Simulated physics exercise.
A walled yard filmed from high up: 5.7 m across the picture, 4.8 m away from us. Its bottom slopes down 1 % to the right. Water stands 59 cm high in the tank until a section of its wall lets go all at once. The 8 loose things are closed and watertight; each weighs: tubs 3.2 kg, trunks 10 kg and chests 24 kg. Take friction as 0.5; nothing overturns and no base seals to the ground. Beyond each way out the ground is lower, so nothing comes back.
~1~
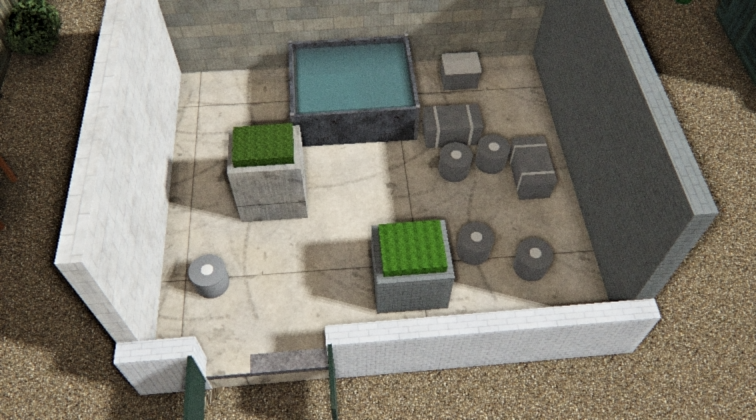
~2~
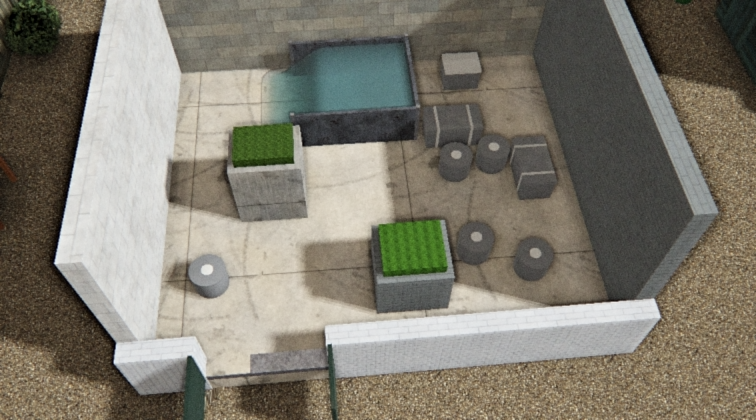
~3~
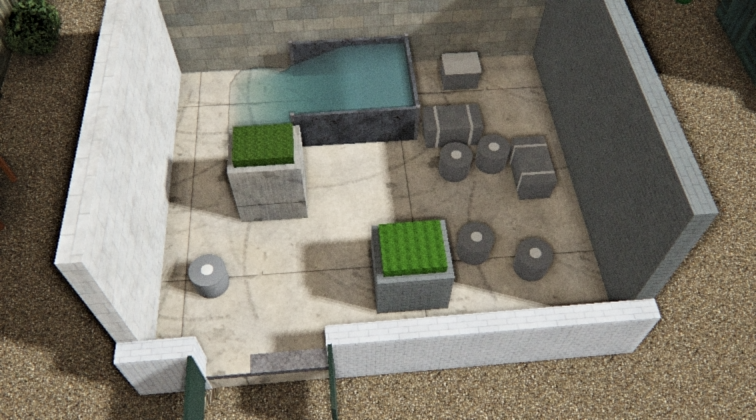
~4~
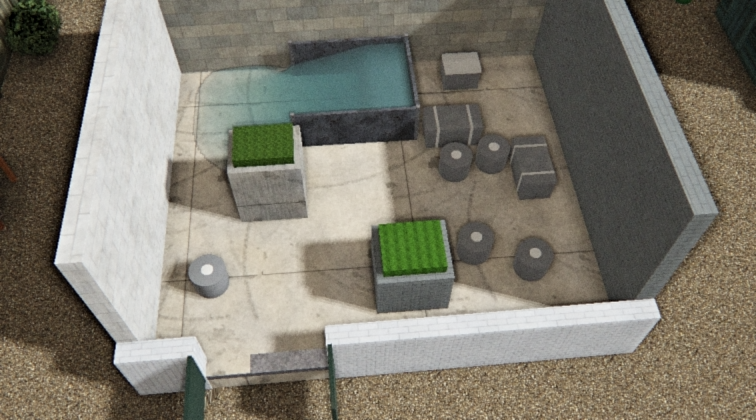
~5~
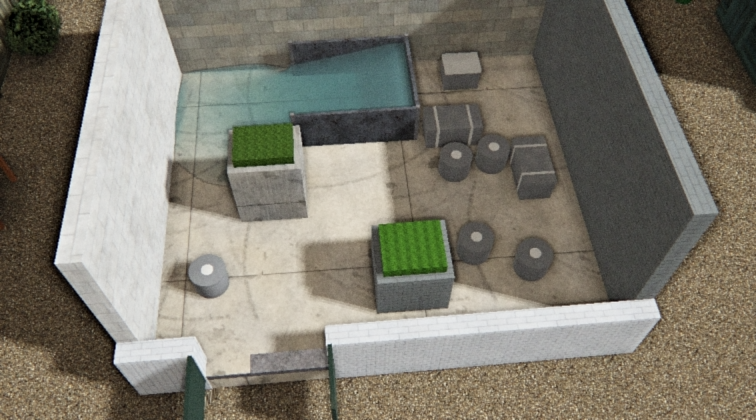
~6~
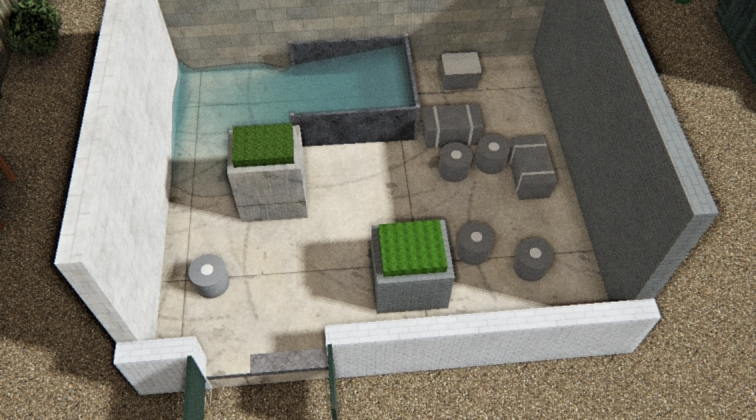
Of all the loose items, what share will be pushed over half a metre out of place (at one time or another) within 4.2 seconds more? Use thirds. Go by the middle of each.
It is not even a third.
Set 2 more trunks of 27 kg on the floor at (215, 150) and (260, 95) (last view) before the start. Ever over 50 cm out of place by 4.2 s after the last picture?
In that order: Past it, more.
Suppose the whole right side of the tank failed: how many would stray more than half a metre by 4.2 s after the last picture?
In that case 6 of them.
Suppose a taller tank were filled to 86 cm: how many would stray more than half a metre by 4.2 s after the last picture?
Then 3.
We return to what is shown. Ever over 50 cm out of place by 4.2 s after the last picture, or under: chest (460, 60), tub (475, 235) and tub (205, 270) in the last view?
In turn: Short of it, under, past it.
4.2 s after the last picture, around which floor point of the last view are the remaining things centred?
Near (488, 179).
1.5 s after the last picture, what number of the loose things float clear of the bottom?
0 of them.
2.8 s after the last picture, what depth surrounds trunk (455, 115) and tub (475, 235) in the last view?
Roughly 0 and 0 cm.
Then, 0.4 s after the last picture 0 of 8 are over 50 cm from their spots; 0 afloat.
Then, 1.5 s after the last picture 0 of 8 are over 50 cm from their spots; 0 afloat.
Then, 2.8 s after the last picture 1 of 8 are over 50 cm from their spots; 0 afloat.
Then, 4.2 s after the last picture 2 of 8 are over 50 cm from their spots, and 2 have been at some point; 1 afloat.
